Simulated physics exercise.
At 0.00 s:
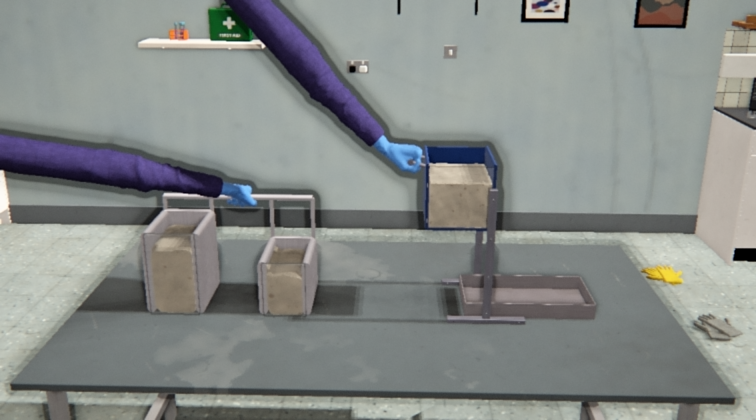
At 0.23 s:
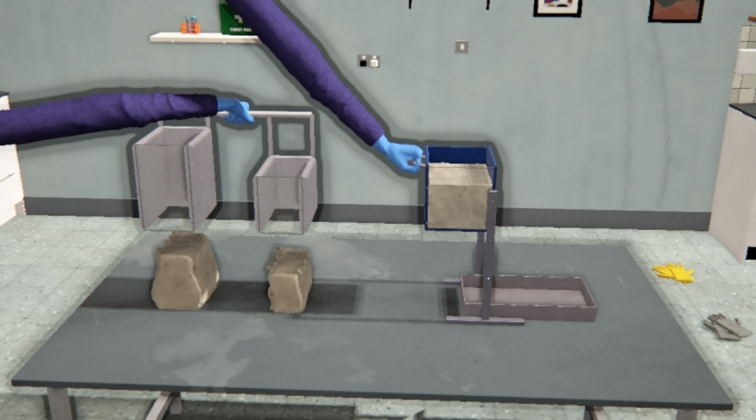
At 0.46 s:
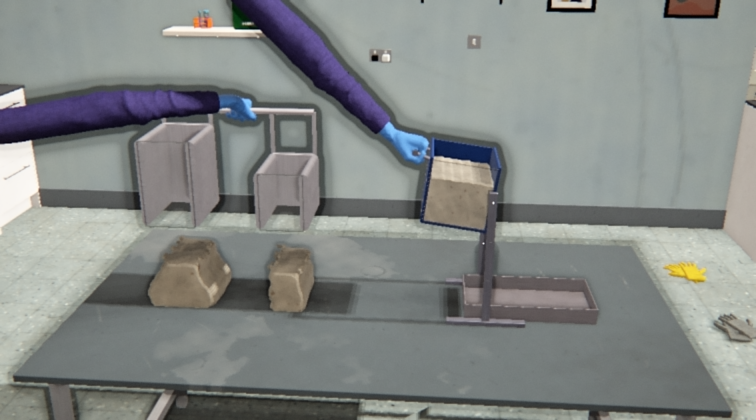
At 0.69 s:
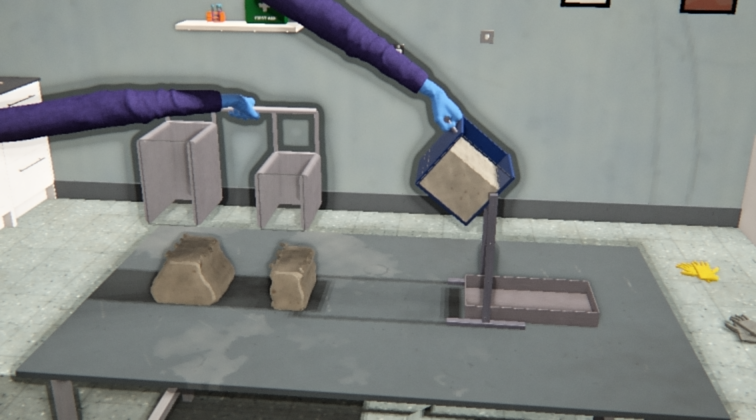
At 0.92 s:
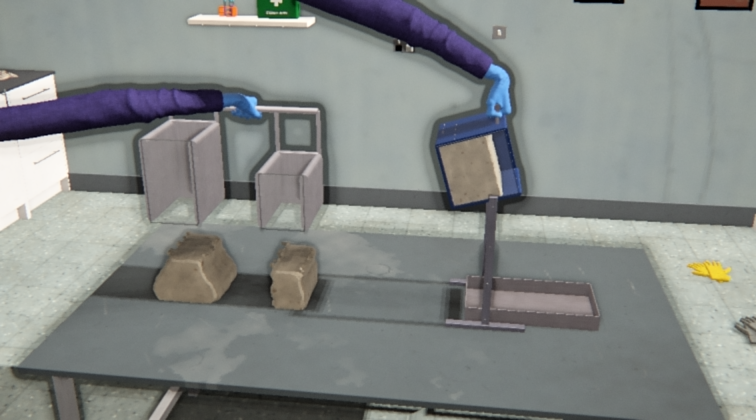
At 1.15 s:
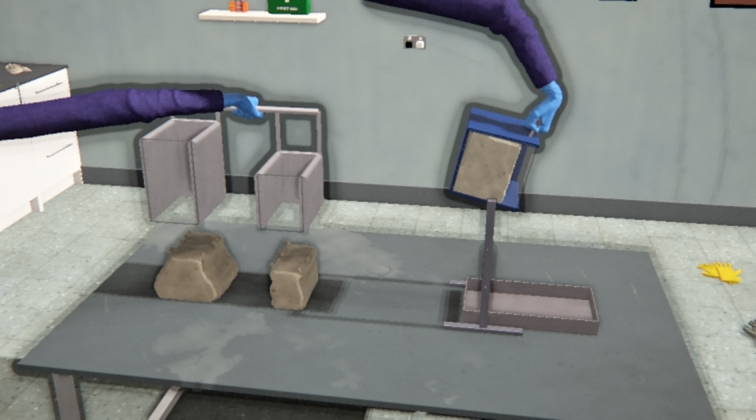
We see a gloved hand lift two grey moulds off clay blocks; the larger left block slumps while the smaller keeps its shape. Another gloved hand turns a blue tub clockwise past its side, the clay staying inside.
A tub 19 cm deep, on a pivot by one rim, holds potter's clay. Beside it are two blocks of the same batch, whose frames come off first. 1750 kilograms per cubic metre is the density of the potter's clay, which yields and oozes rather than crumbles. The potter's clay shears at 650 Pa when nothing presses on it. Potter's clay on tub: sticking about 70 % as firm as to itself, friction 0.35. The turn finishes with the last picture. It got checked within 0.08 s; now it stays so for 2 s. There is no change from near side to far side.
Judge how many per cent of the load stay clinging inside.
I would put it at about 44 percent.
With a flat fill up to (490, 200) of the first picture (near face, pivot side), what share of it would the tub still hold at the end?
Result: Approx. 55 % remaining in tub.
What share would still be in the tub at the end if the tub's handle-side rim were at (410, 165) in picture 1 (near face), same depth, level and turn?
The tub would end up holding some 35 % of it.
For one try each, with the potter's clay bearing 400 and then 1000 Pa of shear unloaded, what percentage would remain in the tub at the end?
First 40 %, second 45 %.
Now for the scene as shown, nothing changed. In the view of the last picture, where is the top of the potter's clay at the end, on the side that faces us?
About (488, 168).
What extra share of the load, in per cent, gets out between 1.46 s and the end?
About 25 %.
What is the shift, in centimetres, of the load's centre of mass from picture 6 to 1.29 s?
4 cm.
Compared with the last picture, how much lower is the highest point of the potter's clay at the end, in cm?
About 10 cm.
By 1.29 s, the tub is at 102 degrees and holds 100 %.
By 1.46 s, the tub is at 102 degrees and holds 67 %.
By 1.63 s, the tub is at 102 degrees and holds 44 %.
By 1.80 s, the tub is at 102 degrees and holds 44 %.
By 3.15 s, at the end, the tub is at 102 degrees and holds 44 %.
